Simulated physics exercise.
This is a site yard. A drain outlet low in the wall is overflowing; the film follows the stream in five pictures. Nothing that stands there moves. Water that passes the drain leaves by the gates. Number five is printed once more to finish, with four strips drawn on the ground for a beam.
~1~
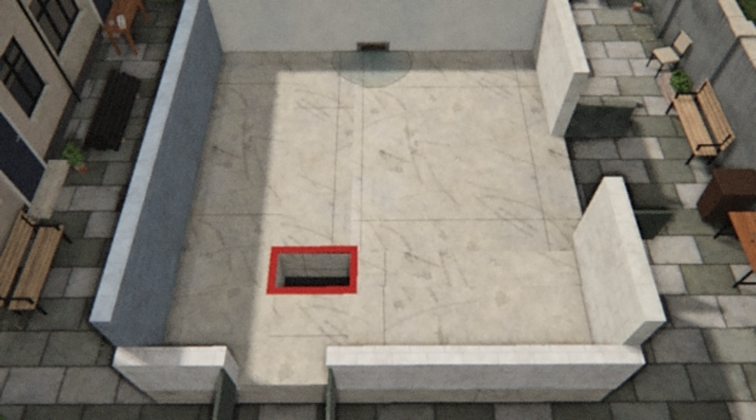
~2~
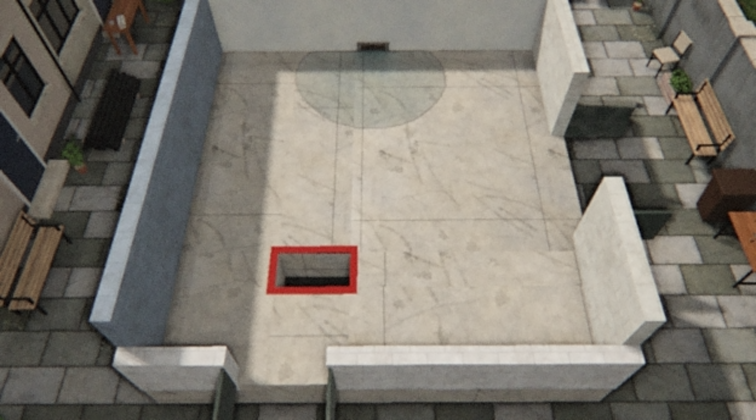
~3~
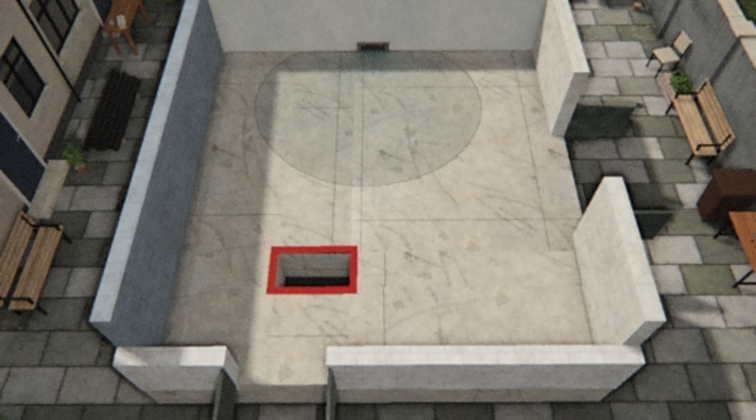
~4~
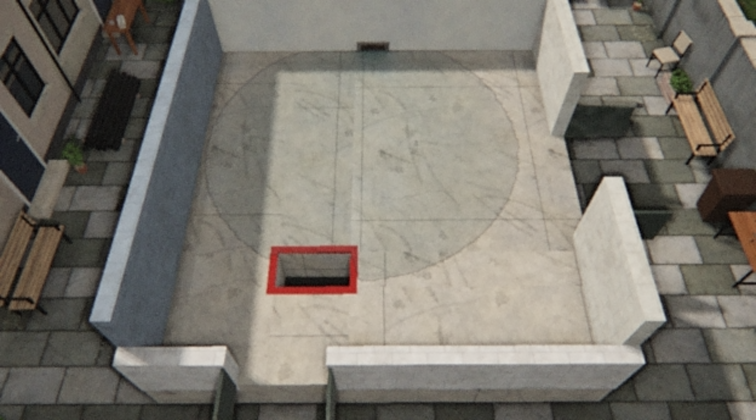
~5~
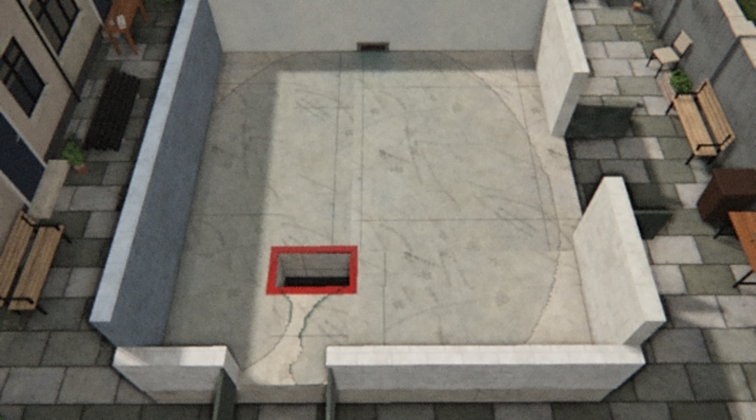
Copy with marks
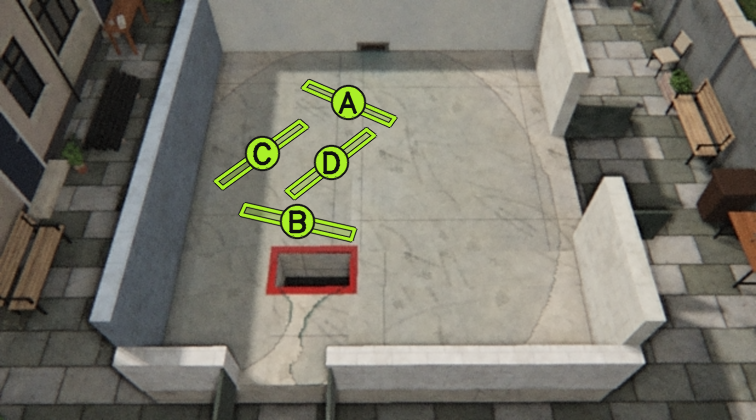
Water spreading from an outlet in the back wall across a walled yard, reaching a red-rimmed pit and passing around it.
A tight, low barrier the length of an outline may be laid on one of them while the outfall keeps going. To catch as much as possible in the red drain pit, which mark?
I would pick position C.
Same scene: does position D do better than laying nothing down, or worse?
It is worse.
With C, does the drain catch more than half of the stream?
No, it does not.
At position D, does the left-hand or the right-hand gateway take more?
More leaves on the left.
In lime, A from (306, 84) to (392, 121); B from (243, 209) to (352, 234); C from (219, 184) to (303, 124); D from (290, 194) to (370, 132).
If A is chosen, about 23 % of the stream goes into the red drain pit, about 76 % out by the gates.
If B is chosen, about 25 % of the stream goes into the red drain pit, about 74 % out by the gates.
If C is chosen, about 35 % of the stream goes into the red drain pit, about 65 % out by the gates.
If D is chosen, about 27 % of the stream goes into the red drain pit, about 73 % out by the gates.
